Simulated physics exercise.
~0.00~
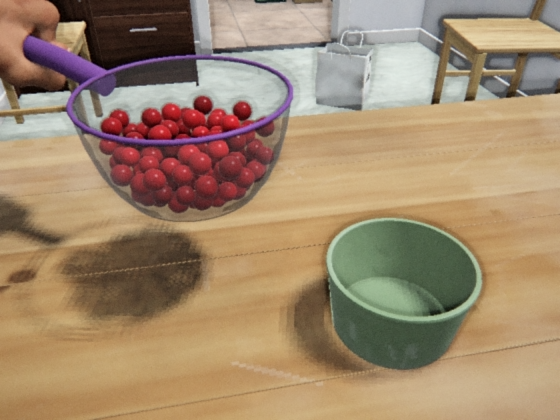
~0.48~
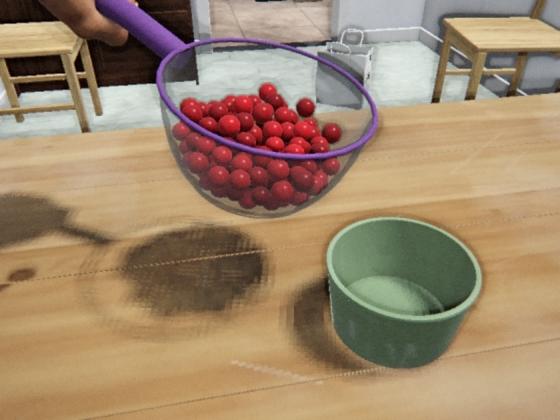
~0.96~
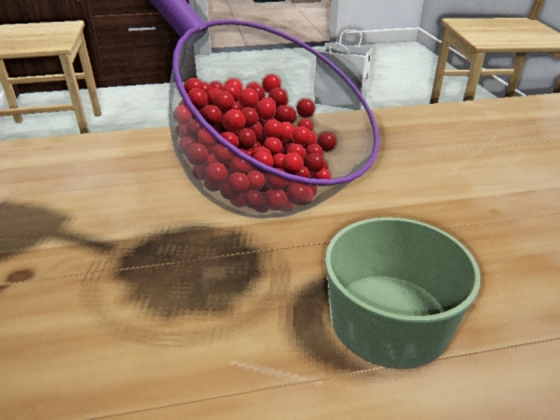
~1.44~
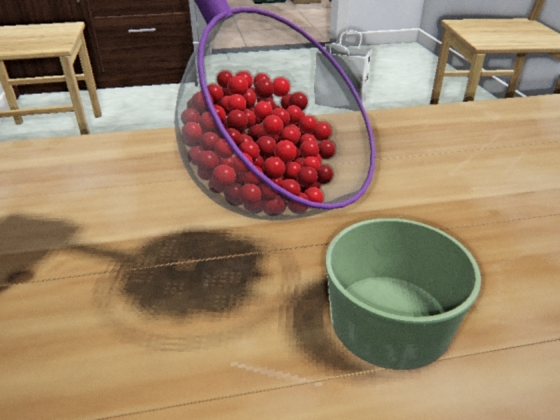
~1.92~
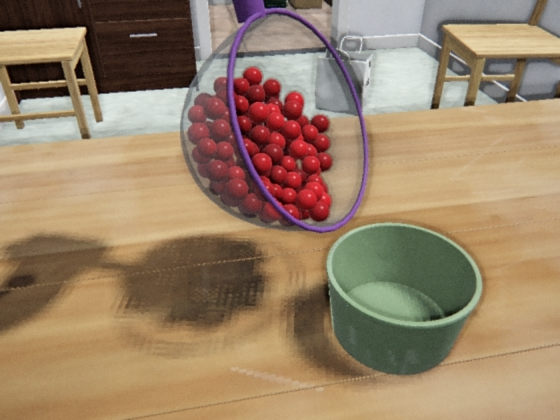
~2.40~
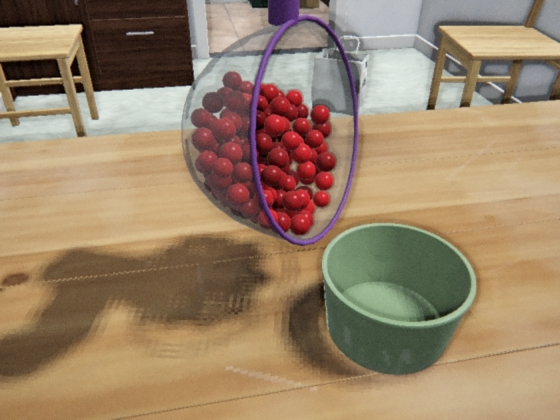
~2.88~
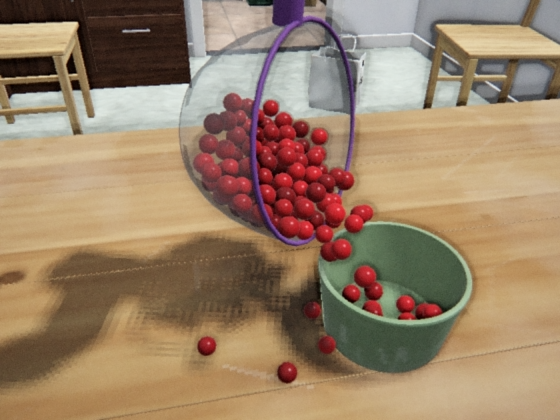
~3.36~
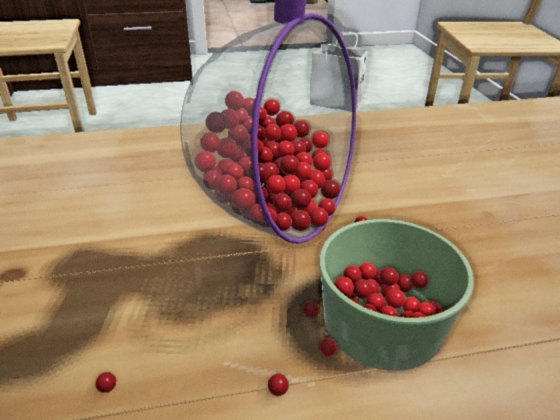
Red cranberries spilling from a tilting clear bowl into a green dish, a few landing on the table, most staying behind.
